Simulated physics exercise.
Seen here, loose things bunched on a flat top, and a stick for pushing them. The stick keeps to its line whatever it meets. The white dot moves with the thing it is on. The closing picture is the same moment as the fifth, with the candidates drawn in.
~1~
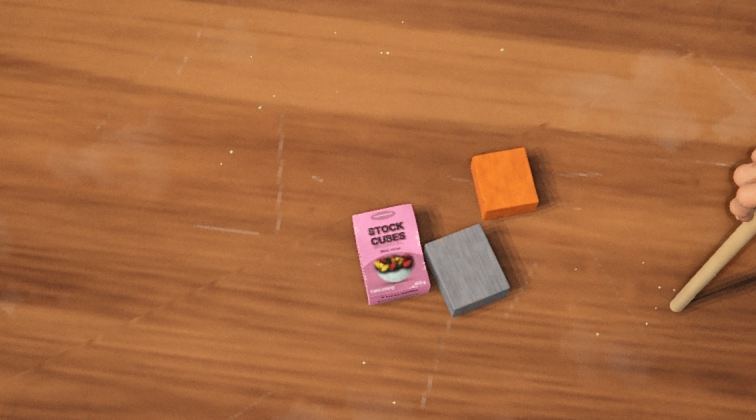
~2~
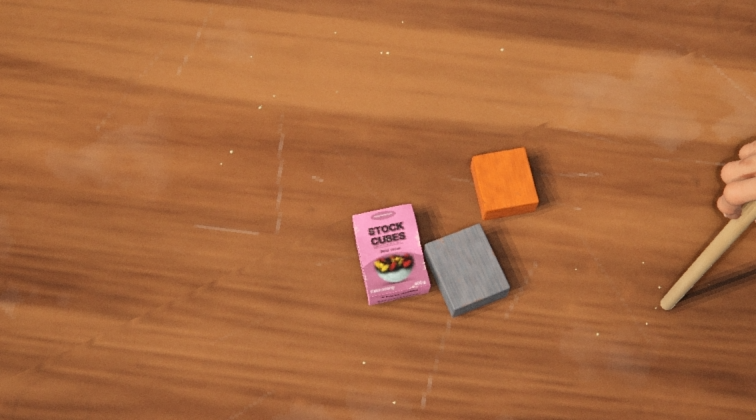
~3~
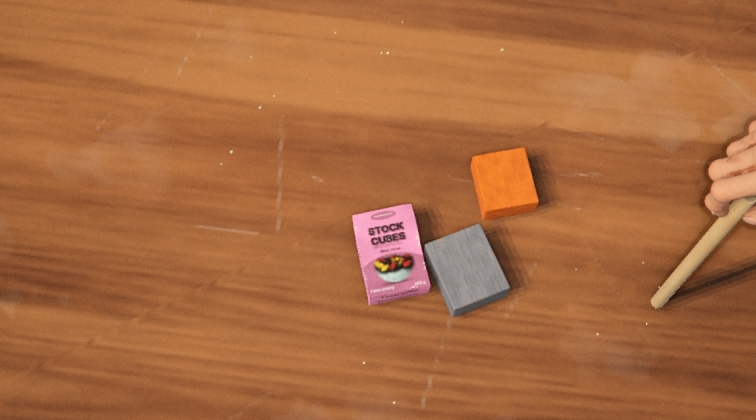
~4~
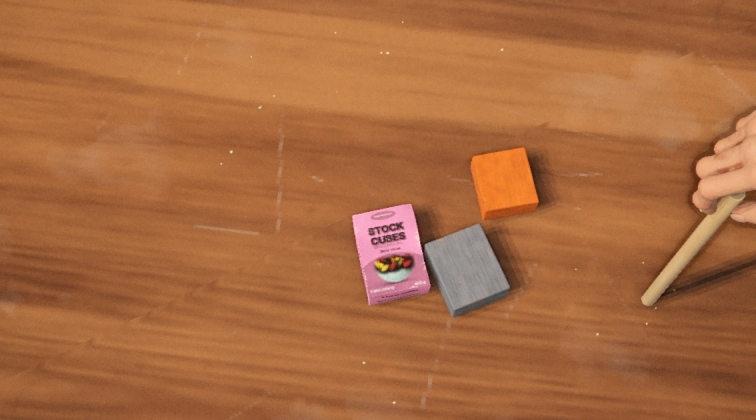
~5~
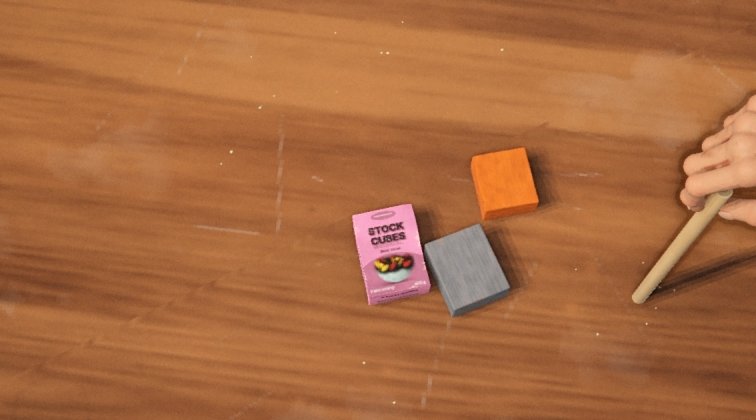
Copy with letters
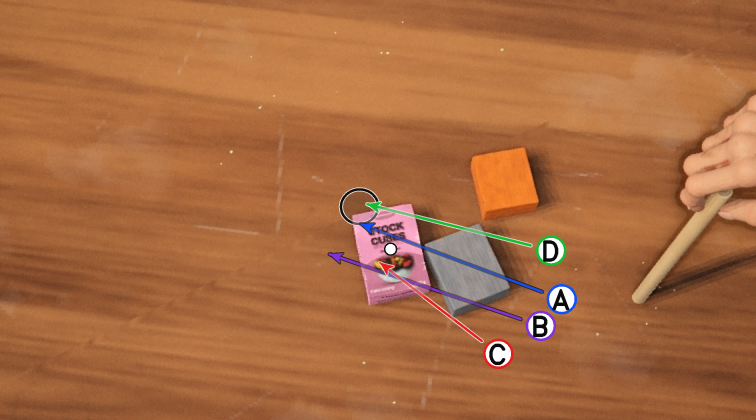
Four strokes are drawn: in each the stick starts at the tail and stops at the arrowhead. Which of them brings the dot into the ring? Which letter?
With C the dot lies in the ring.
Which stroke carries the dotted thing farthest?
Stroke A.
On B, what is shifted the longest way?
The pink packet goes farthest.
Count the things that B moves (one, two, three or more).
In all, two.
On the marked copy, A from (542, 292) to (361, 224); B from (521, 319) to (329, 254); C from (482, 341) to (380, 263); D from (531, 245) to (367, 204); the ring at (359, 207); the white dot at (390, 249).
Taking C. A third of the way, foot of the stick (444, 313); pink packet (390, 255); grey block (463, 264).
Two thirds of the way, foot of the stick (407, 284); pink packet (377, 237); grey block (461, 254).
When it is over, foot of the stick (380, 264); pink packet (359, 214); grey block (461, 254); the dot on the pink packet is in the ring.
As for the rest, A leaves the dotted thing at (272, 266); B leaves the dotted thing at (324, 213); D leaves the dotted thing at (377, 260).
